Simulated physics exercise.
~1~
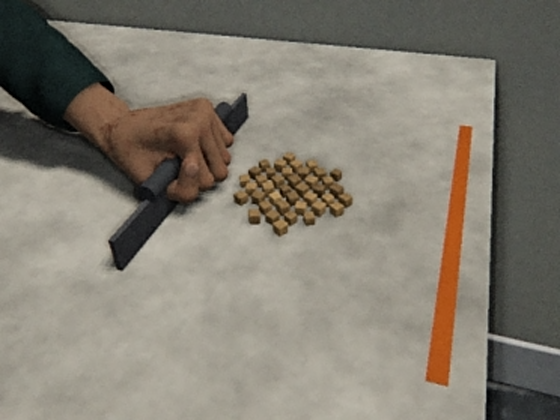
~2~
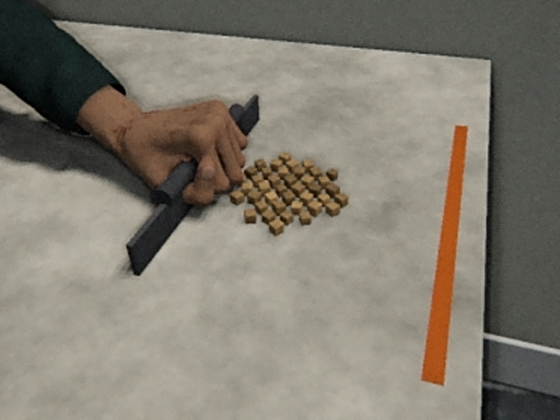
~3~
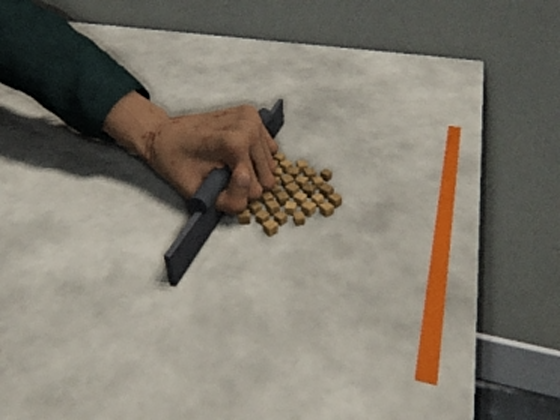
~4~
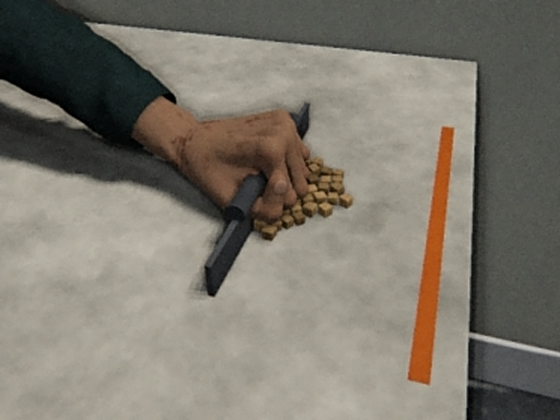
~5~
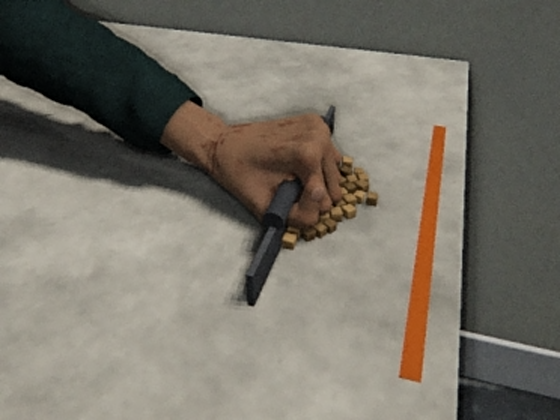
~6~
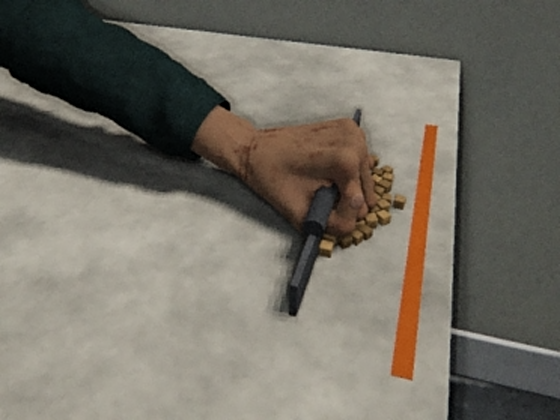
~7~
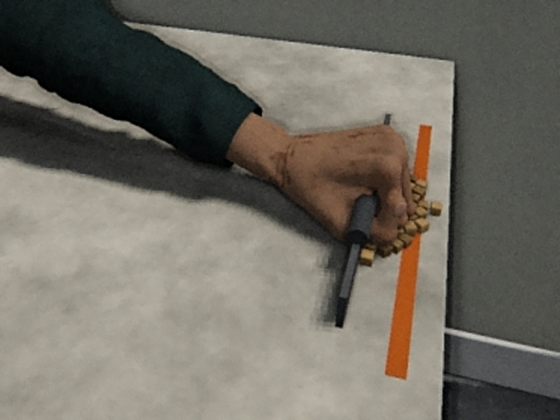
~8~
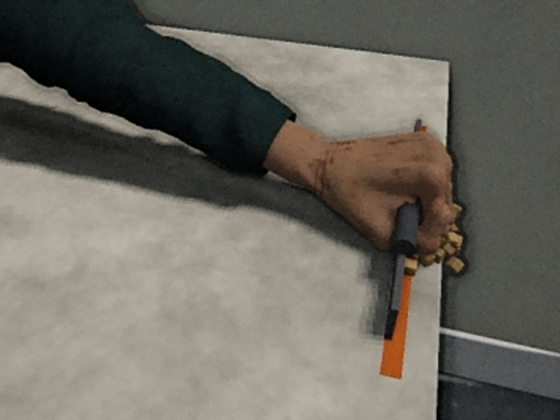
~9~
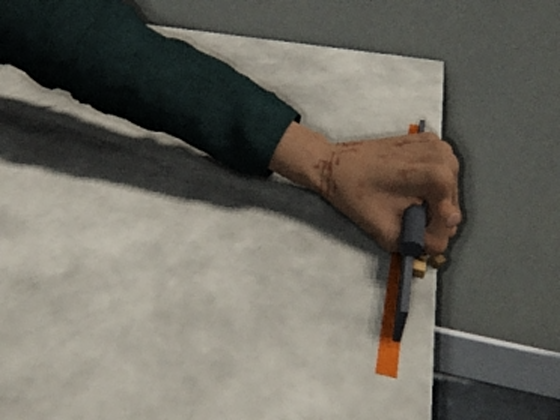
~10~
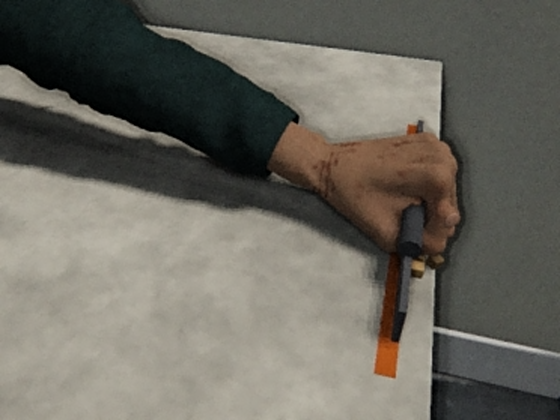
Hand sliding a dark scraper rightward, pushing small tan cubes across orange tape, some dropping over the table edge before it stops.
